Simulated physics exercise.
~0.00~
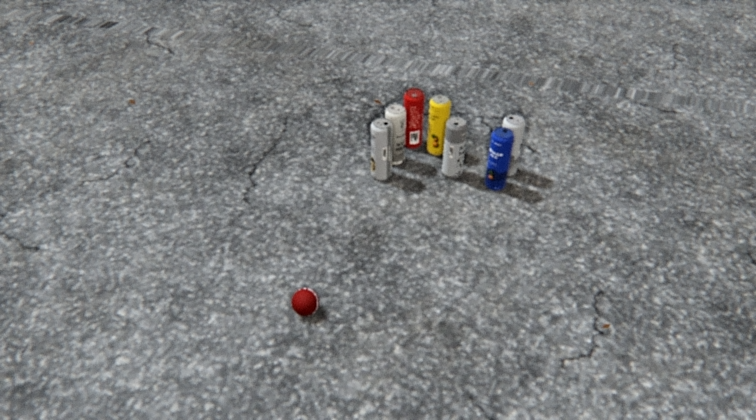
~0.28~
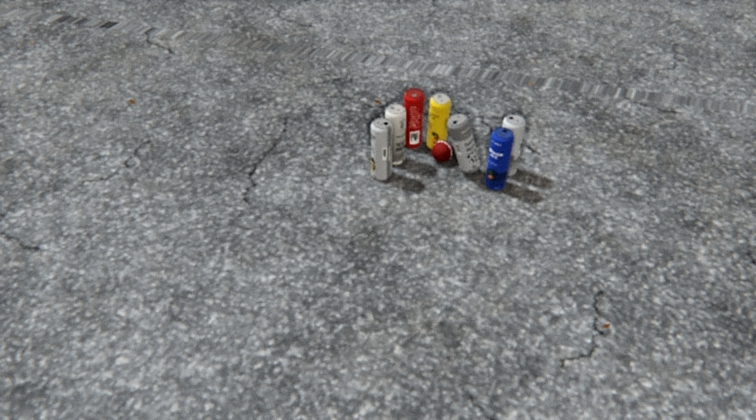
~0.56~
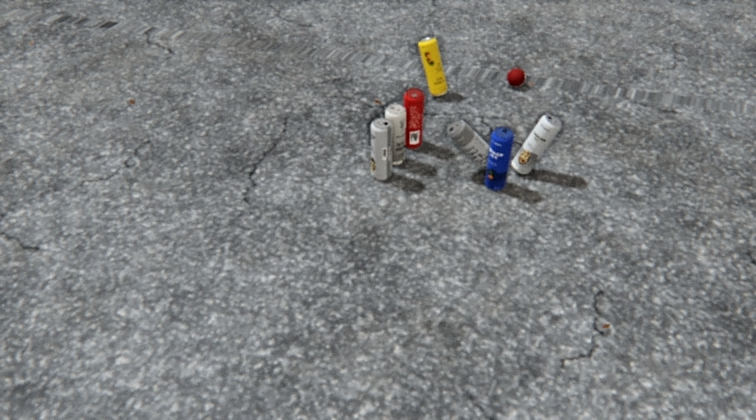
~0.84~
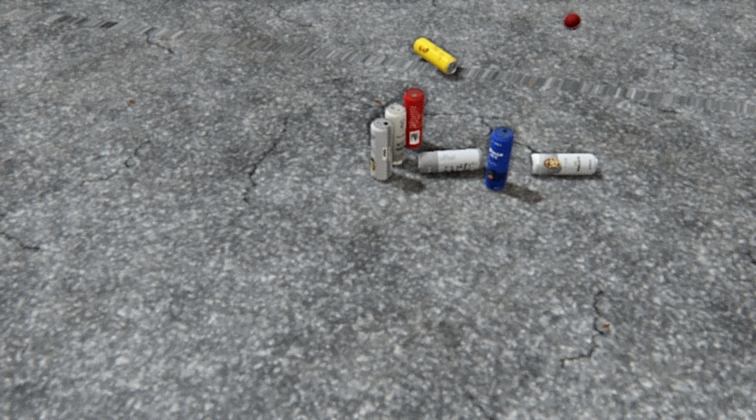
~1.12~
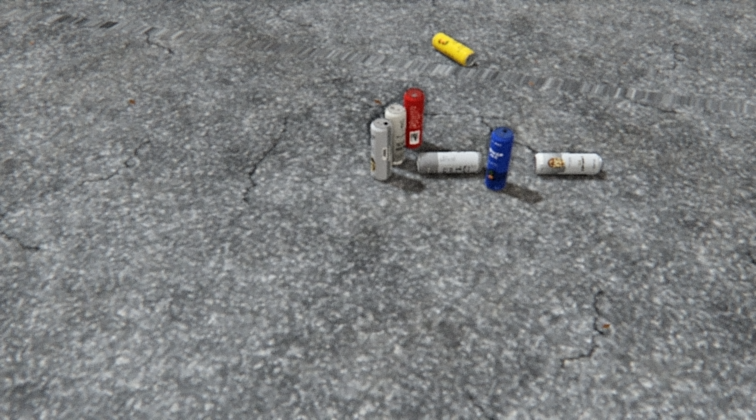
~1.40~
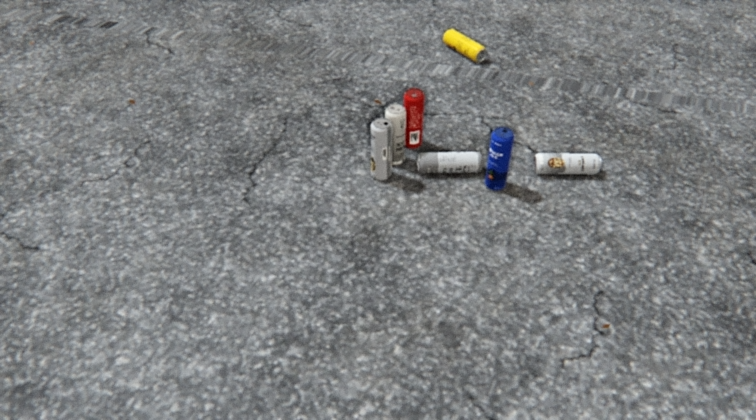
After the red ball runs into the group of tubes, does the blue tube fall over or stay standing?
The blue tube stays standing, even though pale tubes end up lying on either side of it.
